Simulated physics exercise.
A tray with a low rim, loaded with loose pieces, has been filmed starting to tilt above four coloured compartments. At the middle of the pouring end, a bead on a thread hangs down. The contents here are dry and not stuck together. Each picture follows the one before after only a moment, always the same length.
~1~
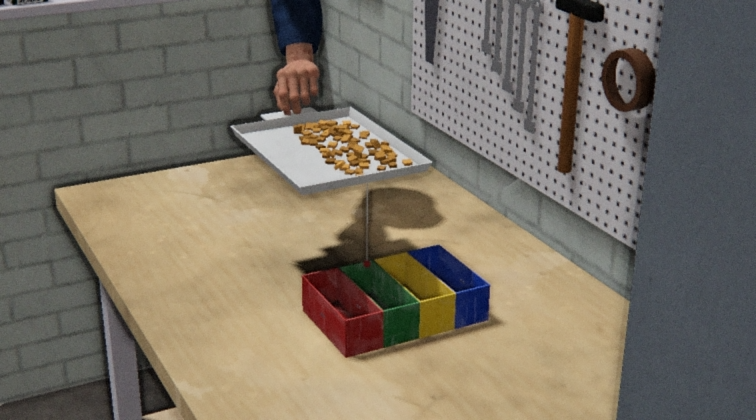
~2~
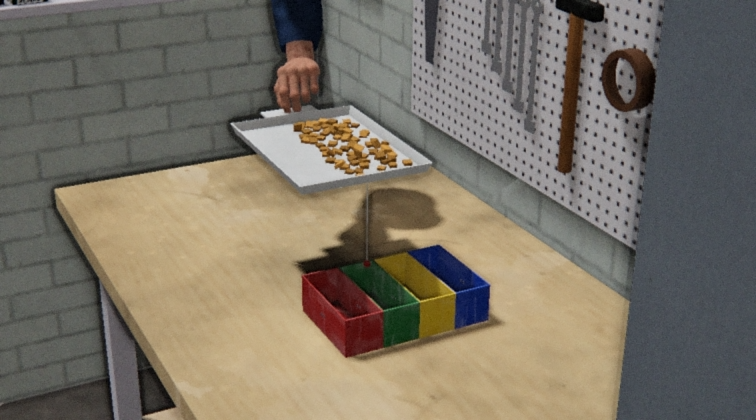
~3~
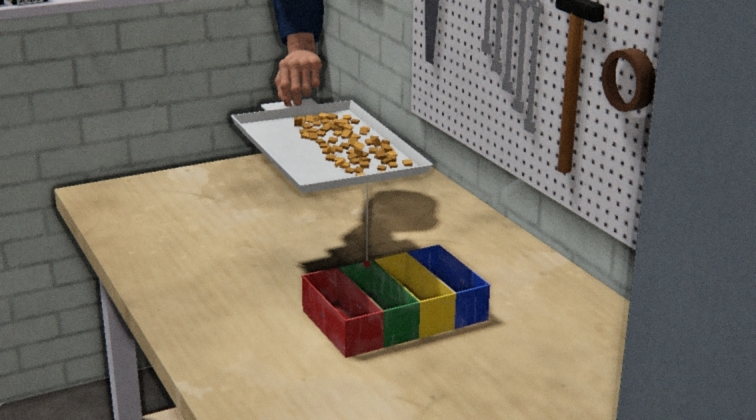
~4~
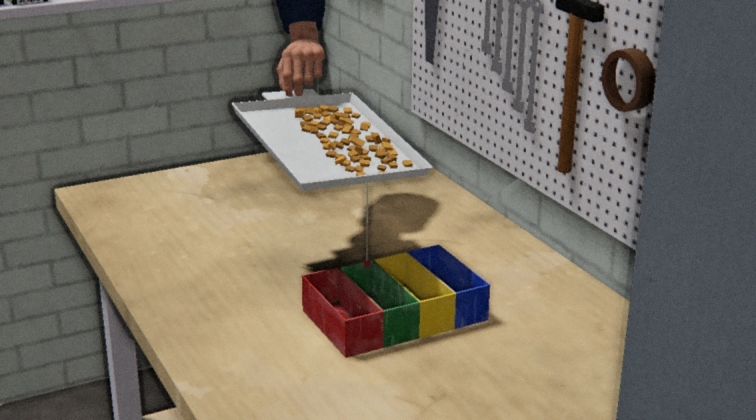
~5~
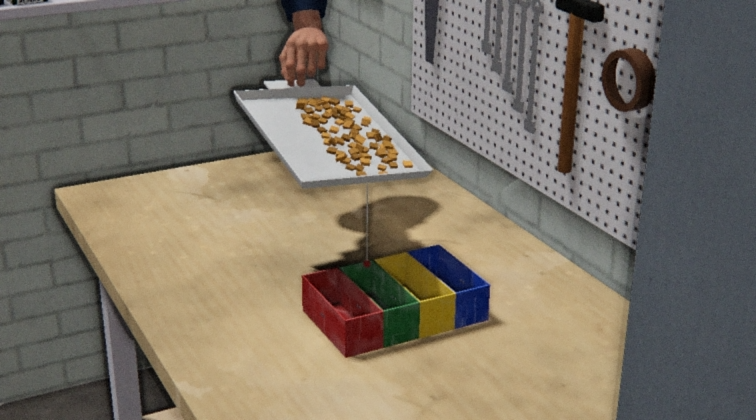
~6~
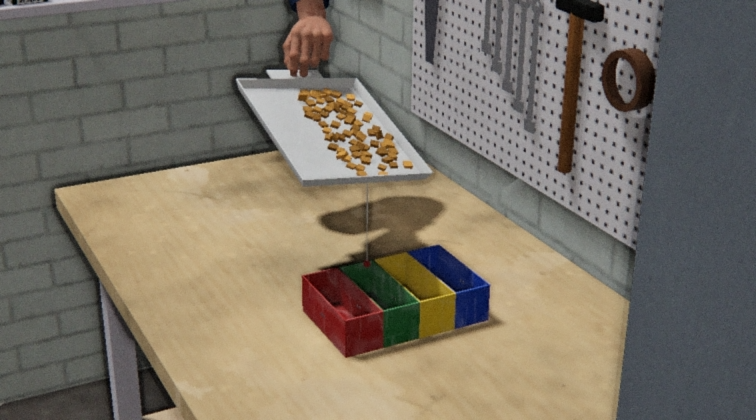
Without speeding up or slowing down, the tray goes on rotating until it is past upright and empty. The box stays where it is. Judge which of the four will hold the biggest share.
I would say the blue cell.
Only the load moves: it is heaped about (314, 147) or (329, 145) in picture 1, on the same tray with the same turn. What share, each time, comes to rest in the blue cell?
Respectively 50 and 50 in a hundred.
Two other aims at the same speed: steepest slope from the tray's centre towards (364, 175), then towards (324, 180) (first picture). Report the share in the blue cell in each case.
Respectively 20 % and 0 %.
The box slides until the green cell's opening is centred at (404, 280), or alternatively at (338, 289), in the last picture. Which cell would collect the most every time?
First try: The cell in yellow. Second try: The cell in blue.
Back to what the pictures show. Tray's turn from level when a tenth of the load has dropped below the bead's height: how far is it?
At about 75°.
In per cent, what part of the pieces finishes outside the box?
It works out to close to 0 per cent.
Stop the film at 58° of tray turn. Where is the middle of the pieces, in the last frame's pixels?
The load is centred around (403, 159).
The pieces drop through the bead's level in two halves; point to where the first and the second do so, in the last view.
I'd put it at roughly (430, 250), and after that at roughly (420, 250).
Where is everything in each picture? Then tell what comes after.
In the first picture, corners of the pouring end near (302, 185) and (427, 161), level; middle of the load near (353, 145), cereal squares; bead on its thread near (367, 264); red cell near (364, 331); green cell near (401, 321); yellow cell near (437, 312); blue cell near (472, 303).
In the second picture, corners of the pouring end near (302, 184) and (427, 162), level; middle of the load near (353, 144).
In the third picture, corners of the pouring end near (303, 183) and (427, 163), tipped barely, lowest at the right corner; middle of the load near (353, 141).
In the fourth picture, corners of the pouring end near (303, 181) and (428, 166), tipped a little, lowest at the right corner; middle of the load near (353, 137).
In the fifth picture, corners of the pouring end near (304, 179) and (428, 168), tipped a little, lowest at the right corner; middle of the load near (354, 133).
In the sixth picture, corners of the pouring end near (305, 177) and (428, 171), tipped clearly, lowest at the right corner; middle of the load near (355, 129); red cell near (364, 331); green cell near (401, 321); yellow cell near (437, 312); blue cell near (472, 303).
Shortly afterwards, tray tipped steeply; all but a few on the tray; only a few falling or outside the box.
Next, tray tipped right over; a little on the tray; near half in the blue cell; near a quarter in the yellow cell; a little falling or outside the box.
Some moments later, tray tipped past a quarter turn; near two thirds in the blue cell; near a third in the yellow cell; only a few falling or outside the box.
In the end, tray tipped past a quarter turn; near two thirds in the blue cell; near a third in the yellow cell; none at all in the red cell; none at all in the green cell; only a few outside the box.
